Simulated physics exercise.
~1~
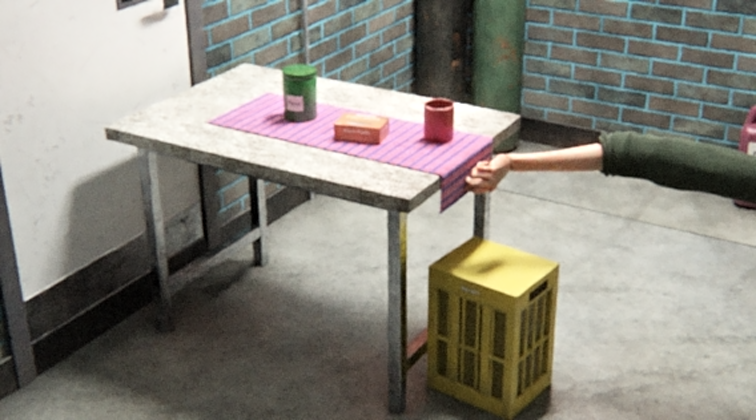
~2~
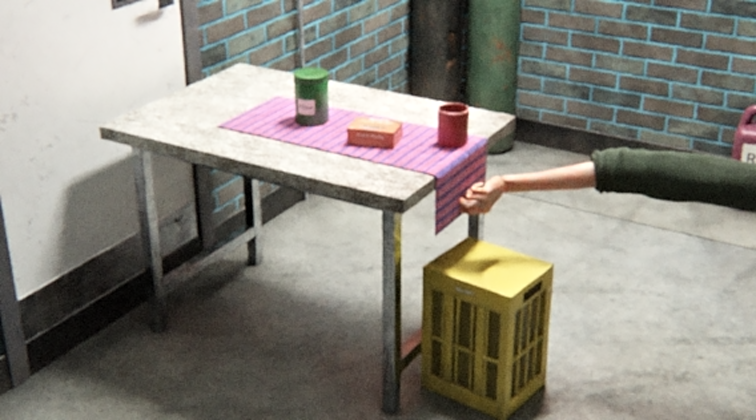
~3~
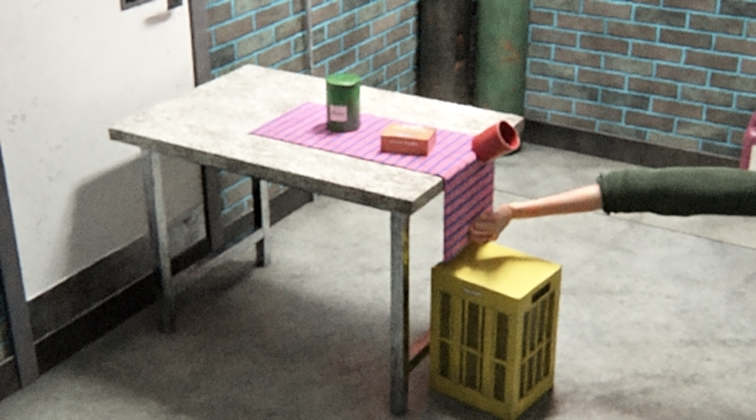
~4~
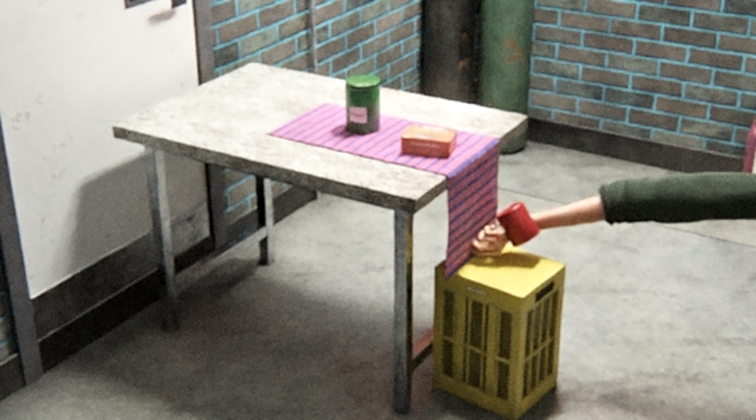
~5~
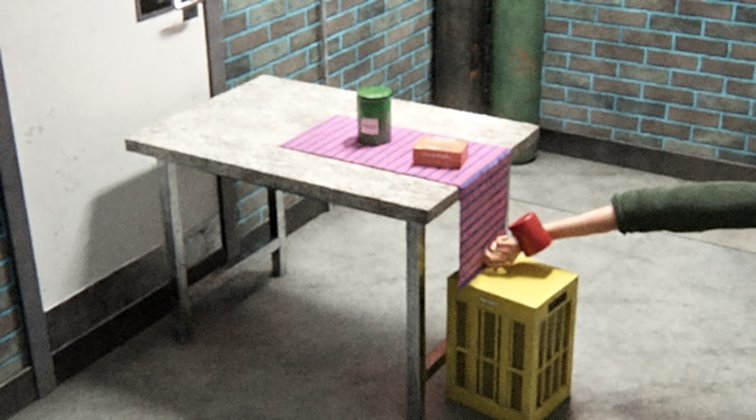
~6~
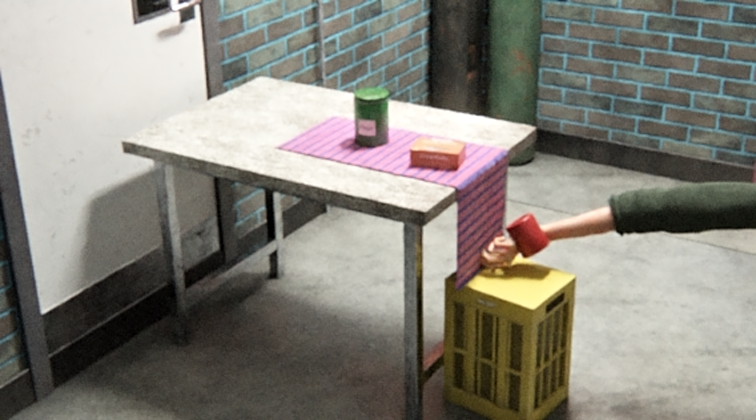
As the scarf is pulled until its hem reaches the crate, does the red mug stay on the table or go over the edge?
The red mug goes over the edge, tipping at the table's right side and dropping beside the hand. The orange packet is carried along but stays on the table.
